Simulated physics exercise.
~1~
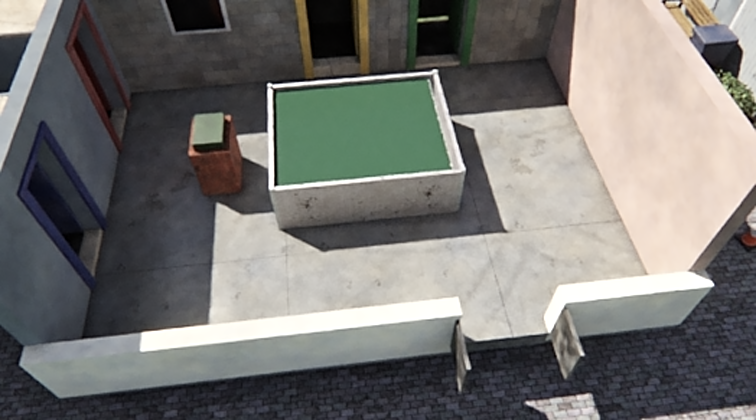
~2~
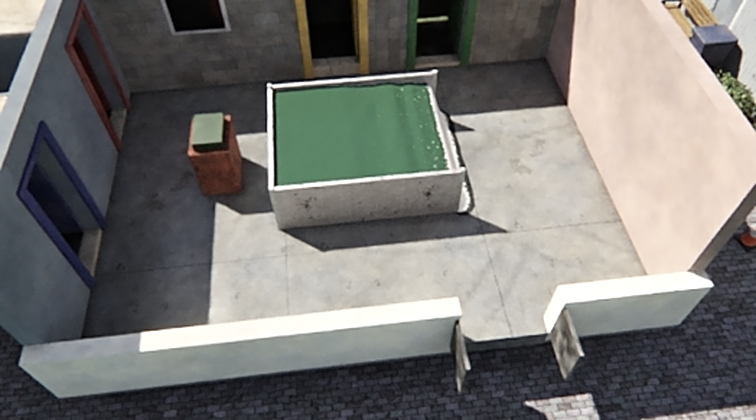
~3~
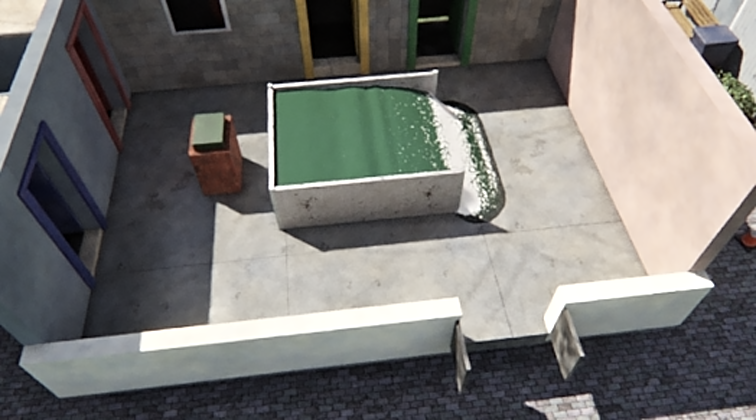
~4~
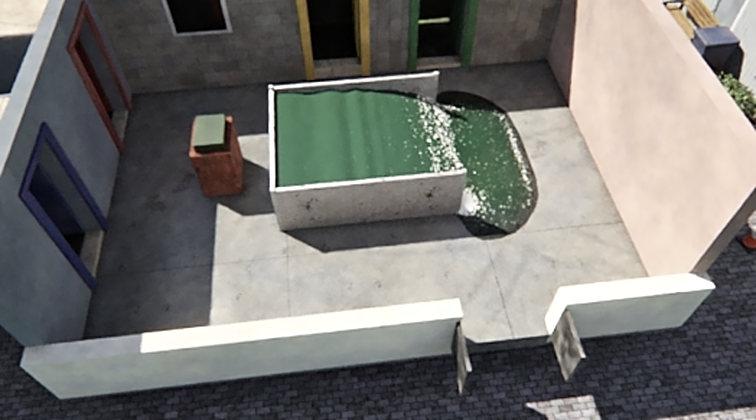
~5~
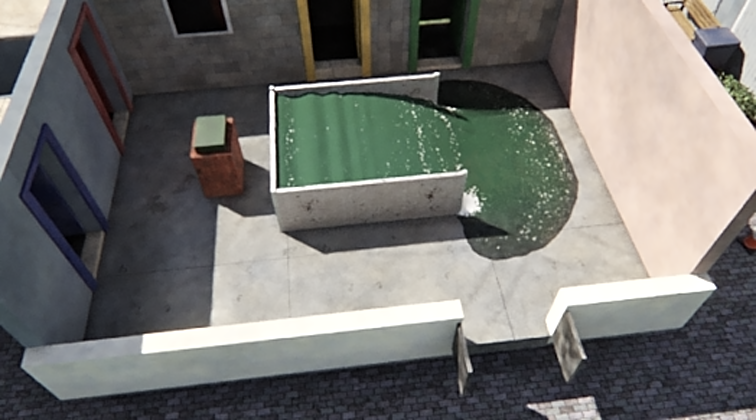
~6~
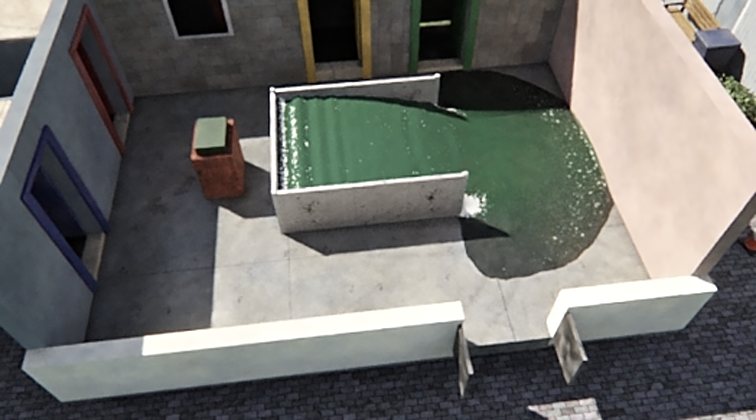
Green water breaks out of the right side of a raised, pale-walled tank in a paved courtyard, seen from high above by a camera that stays still. Yellow and green doorways stand behind the tank, red and blue ones on the left wall near a reddish block. White-flecked water spreads rightward in a widening rounded sheet across grey paving, while ripples cross the tank and its level sinks.
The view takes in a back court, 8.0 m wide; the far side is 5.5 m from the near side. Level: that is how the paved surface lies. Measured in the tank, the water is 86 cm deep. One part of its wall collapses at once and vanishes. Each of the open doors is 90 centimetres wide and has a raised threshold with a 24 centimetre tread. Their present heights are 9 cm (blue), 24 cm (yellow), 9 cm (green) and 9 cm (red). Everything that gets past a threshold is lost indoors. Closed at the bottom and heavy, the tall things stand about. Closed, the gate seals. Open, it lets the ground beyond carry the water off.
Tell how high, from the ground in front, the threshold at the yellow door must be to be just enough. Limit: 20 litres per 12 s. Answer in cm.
It must be about 5 cm high.
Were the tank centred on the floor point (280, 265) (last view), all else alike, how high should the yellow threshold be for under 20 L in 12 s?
Then roughly 8.0 cm.
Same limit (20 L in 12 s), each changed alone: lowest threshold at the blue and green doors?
Close to 16 cm (blue) and close to 15 cm (green).
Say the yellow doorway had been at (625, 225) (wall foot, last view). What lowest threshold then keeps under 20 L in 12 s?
It needs roughly 31 cm.
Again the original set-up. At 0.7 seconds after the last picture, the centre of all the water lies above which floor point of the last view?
Centre estimate: (435, 162) px, approximately.
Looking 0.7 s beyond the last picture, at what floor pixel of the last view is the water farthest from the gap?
Close to pixel (660, 308).
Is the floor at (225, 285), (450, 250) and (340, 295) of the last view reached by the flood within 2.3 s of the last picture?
In the order asked: Untouched, soaked, untouched.
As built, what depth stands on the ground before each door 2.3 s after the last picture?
Depths in cm: Blue 0, yellow 3, green 17, red 0.
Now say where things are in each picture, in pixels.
The tank at (360, 130) is whole and still, 86 cm deep; the yellow door at (334, 31) is dry, in the first picture.
The front is at (469, 203), 0.3 m from the gap at (442, 148); 0.5 m2 of floor is wet, 86 cm left at the back, in the second picture.
The gap is at (443, 149), the front 0.8 m out at (500, 191); the back of the tank holds 86 cm, in the third picture.
The gap is at (443, 151), the front 1.3 m out at (532, 186); the back of the tank holds 86 cm, in the fourth picture.
The gap is at (444, 153), the front 2.0 m out at (572, 183); the back of the tank holds 84 cm, in the fifth picture.
Water pours out at (445, 155) and has run 2.5 m, to (610, 193); about 8 cm deep outside, 75 cm at the back; 1.8 m in a straight line remain to the yellow door at (336, 35), in the sixth picture.
Then, 0.7 s after the last picture water covers 30 % of the floor, deepest (55 cm) near (576, 151); it has not reached the yellow door.
Then, 2.3 s after the last picture water covers 50 % of the floor, deepest (50 cm) near (655, 296); 3 cm at the yellow door, 0 litres in over its 24 cm threshold.
Then, 11.3 s after the last picture water covers 100 % of the floor, deepest (16 cm) near (270, 135); 11 cm at the yellow door, 0 litres in over its 24 cm threshold.
At the yellow door as built, the water peaked near 11 cm, 11.3 s after the last picture.
With a threshold of 4 cm, 31 litres would have come in within the 12 s; with 5.5 cm, 13 litres. So under 20 litres takes about 5 cm.
